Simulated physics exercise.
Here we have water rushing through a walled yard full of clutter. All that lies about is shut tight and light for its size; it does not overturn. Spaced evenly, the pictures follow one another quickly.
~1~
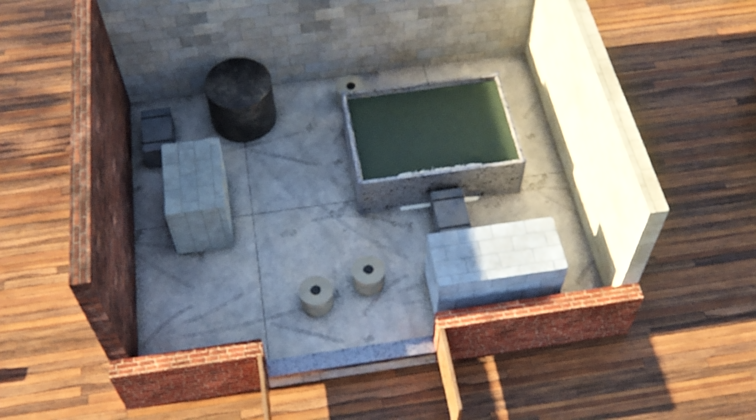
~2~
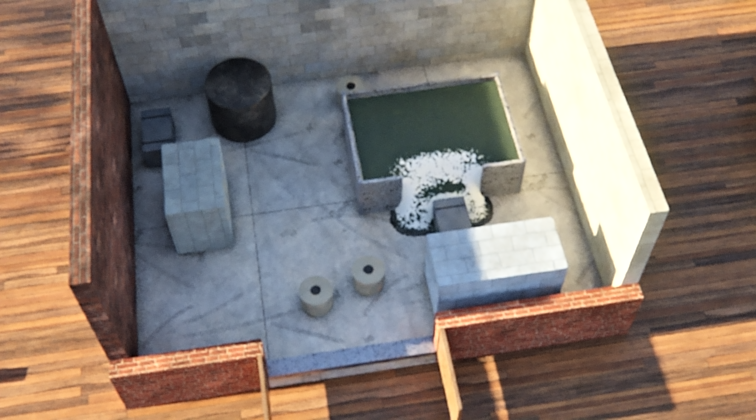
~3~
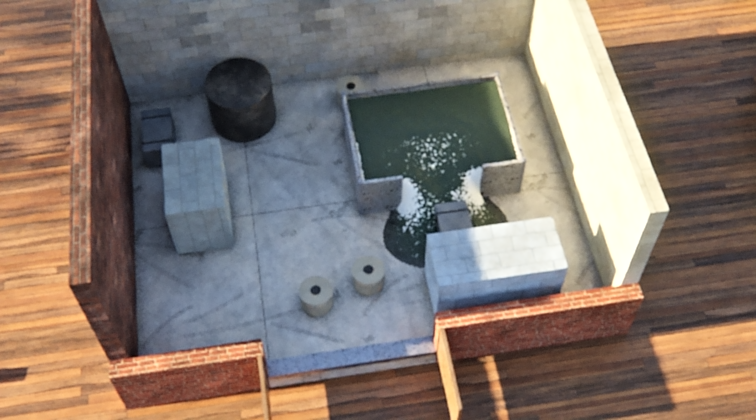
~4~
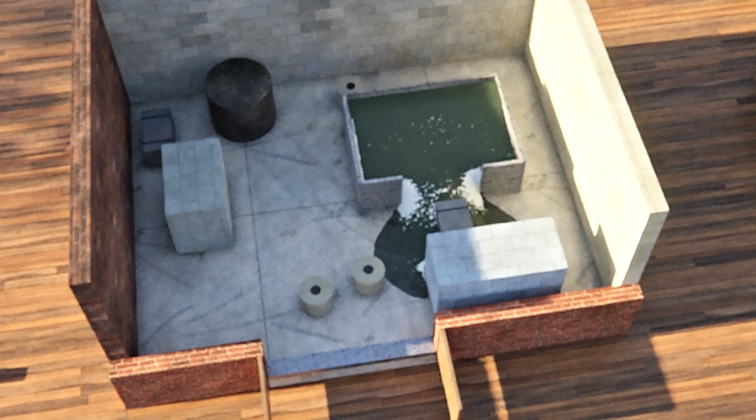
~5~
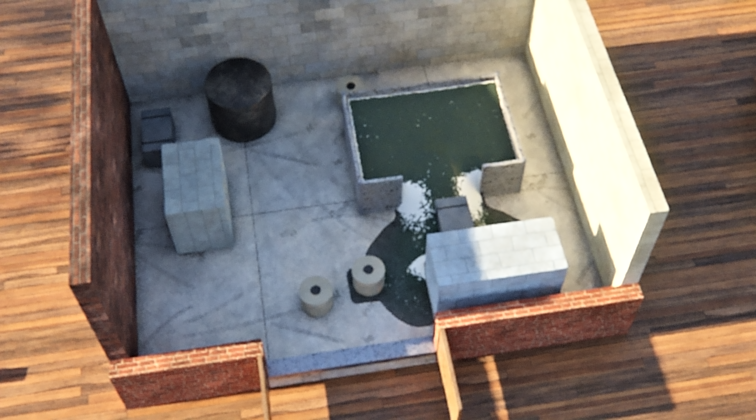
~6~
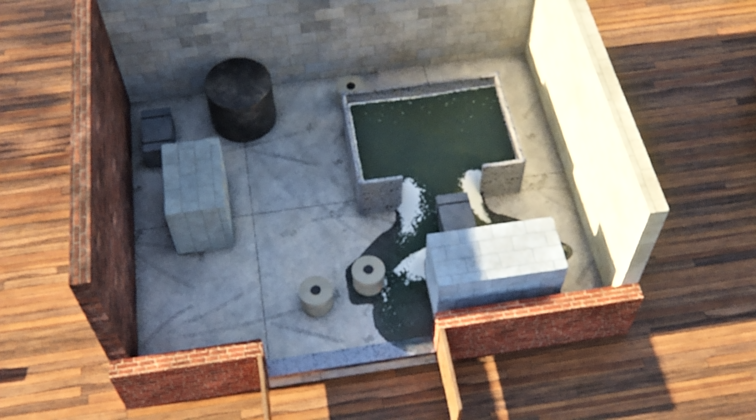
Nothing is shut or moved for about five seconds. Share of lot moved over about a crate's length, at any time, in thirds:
It stays in the middle third.
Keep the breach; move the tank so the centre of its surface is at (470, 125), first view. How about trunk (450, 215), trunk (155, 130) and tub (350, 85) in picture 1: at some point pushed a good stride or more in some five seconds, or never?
Taking them in turn: Got sent well off; kept near its start; kept near its start.
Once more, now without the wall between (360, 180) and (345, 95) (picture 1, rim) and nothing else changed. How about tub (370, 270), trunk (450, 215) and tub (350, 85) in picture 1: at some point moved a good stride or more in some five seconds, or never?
Each in turn, never travels that far, never travels that far, never travels that far.
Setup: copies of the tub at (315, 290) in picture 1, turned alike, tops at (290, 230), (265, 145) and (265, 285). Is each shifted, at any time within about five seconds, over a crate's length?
Stays put, stays put, displaced.
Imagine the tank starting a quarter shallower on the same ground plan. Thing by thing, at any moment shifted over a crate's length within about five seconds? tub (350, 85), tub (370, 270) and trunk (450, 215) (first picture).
Taking them as listed - a shorter distance for the first, the full distance for the second, the full distance for the third.
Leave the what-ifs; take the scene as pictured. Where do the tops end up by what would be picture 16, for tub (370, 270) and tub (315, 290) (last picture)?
Roughly (253, 277), then (258, 312).
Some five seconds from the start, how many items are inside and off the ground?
My count is 2.
A moment on, 0 of 5 are well off their spots; 1 afloat.
Next, 3 of 5 are well off their spots; 1 afloat.
Later, 3 of 5 are well off their spots; 1 afloat.
In the end, 3 of 5 are well off their spots, and 3 have been at some point; 2 afloat.
